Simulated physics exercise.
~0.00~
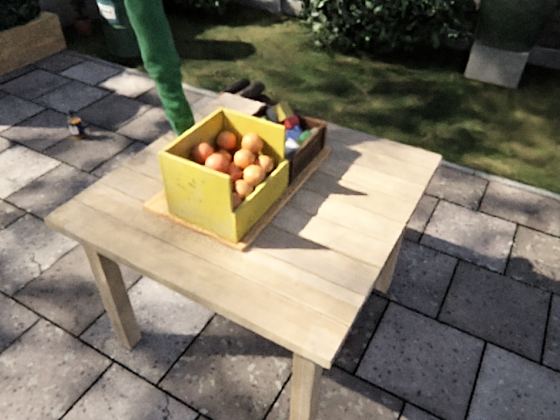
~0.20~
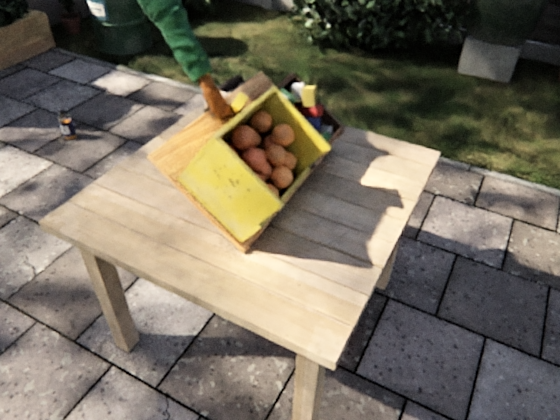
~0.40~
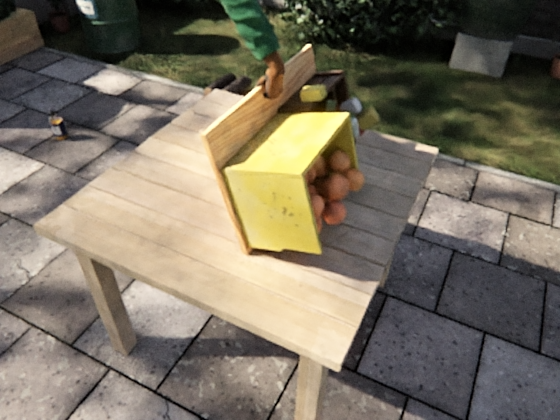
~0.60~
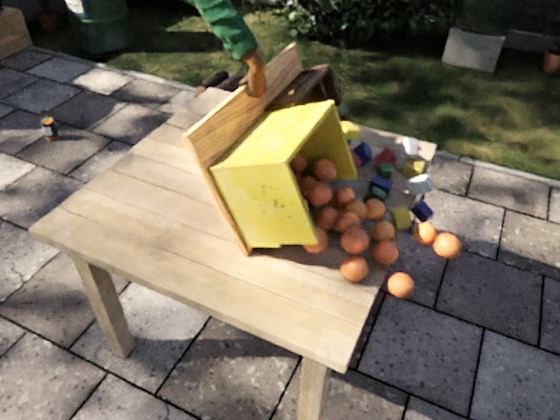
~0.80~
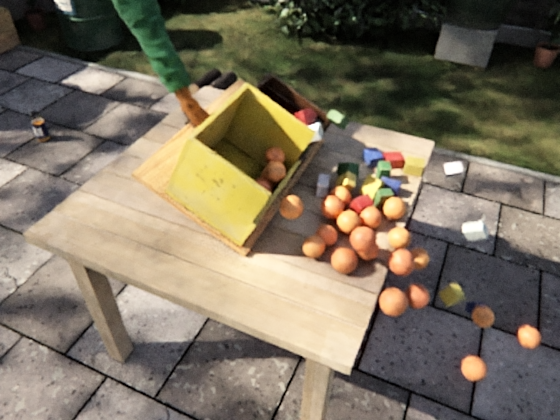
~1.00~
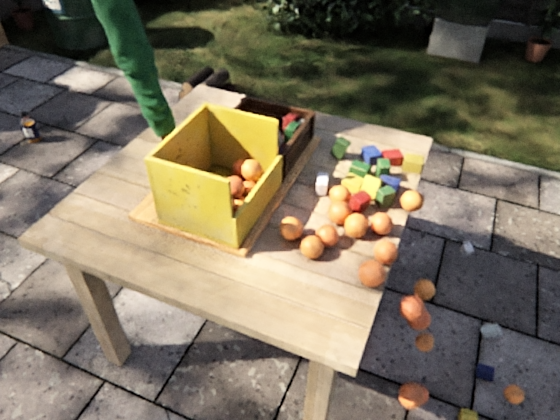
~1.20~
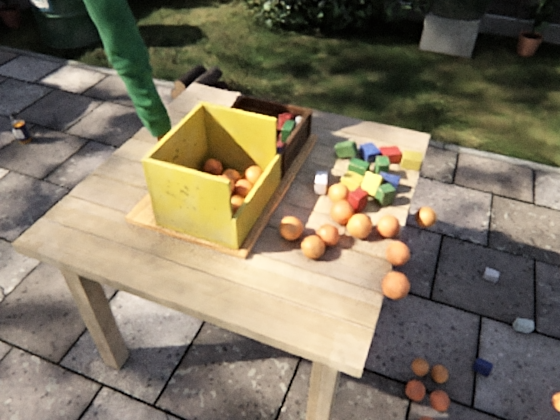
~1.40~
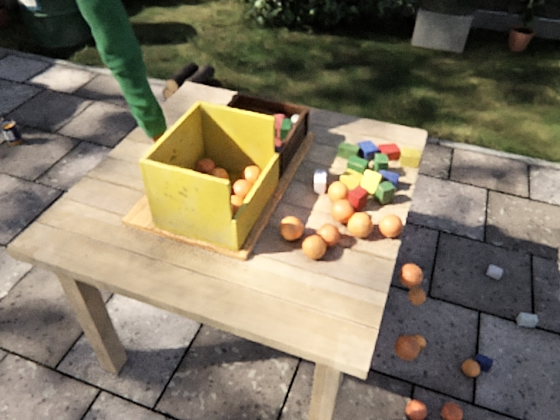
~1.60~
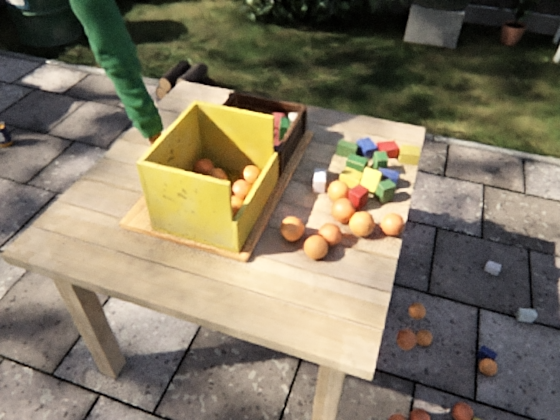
A green-sleeved arm reaches over a pale wooden table on a sunlit paved patio beside a lawn, seen from above. On the table, a plywood board carries a yellow container of oranges in front and a dark wooden container of coloured toy bricks behind. The hand tilts the board steeply to the right, and oranges and bricks tumble across the tabletop, some dropping off the edge. The board is then lowered flat again. Several oranges remain in the yellow container, while others lie beside a cluster of bricks on the table and scattered over the paving.
